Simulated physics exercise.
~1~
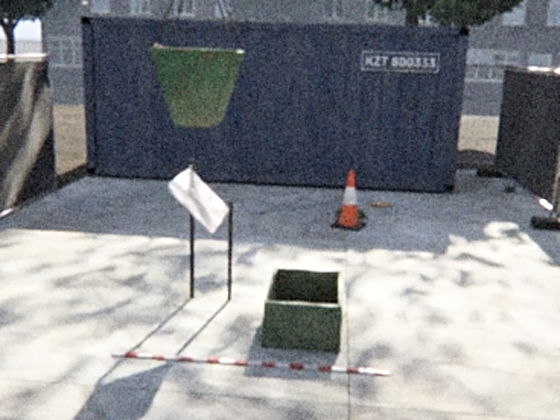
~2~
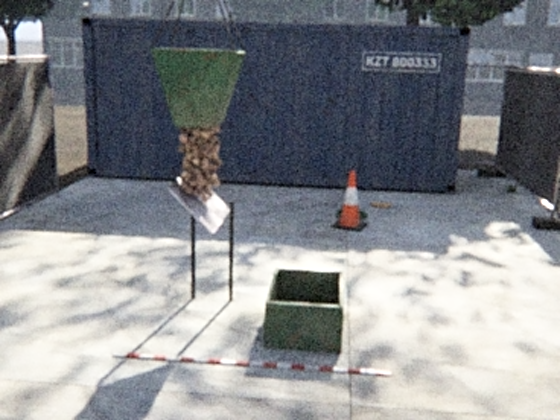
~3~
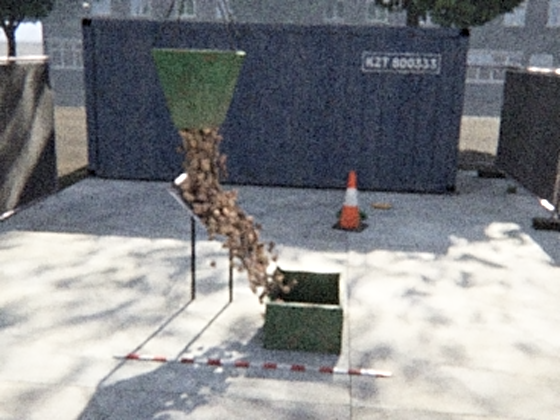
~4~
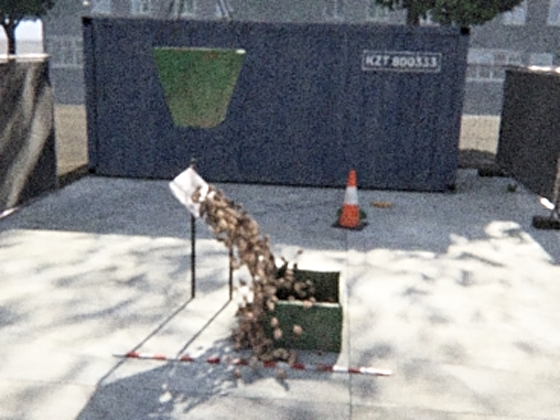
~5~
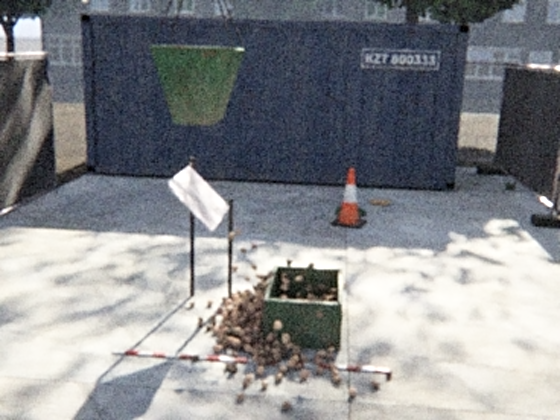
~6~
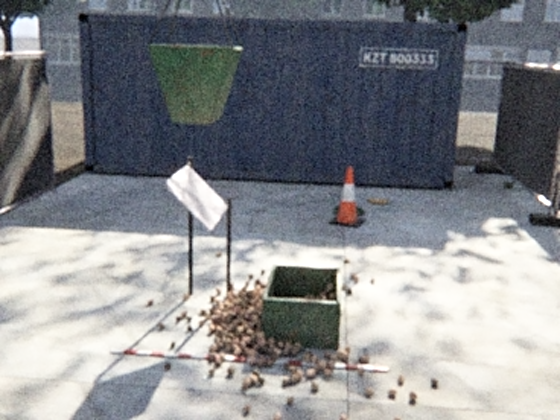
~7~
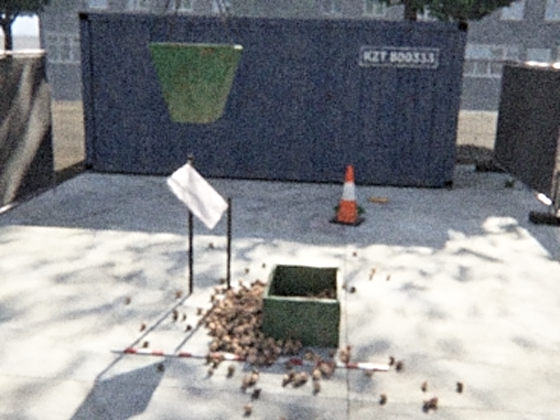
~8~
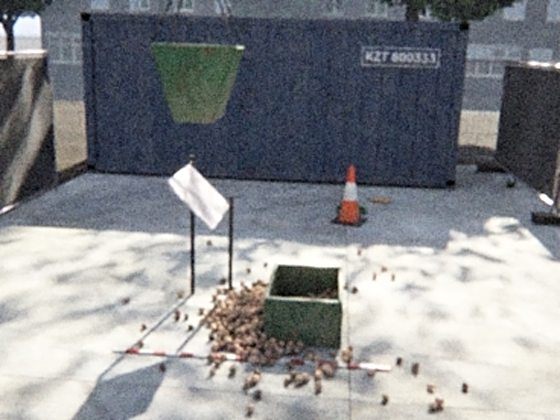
A green hopper drops brown stones onto a tilted plate, and most spill outside the bin.
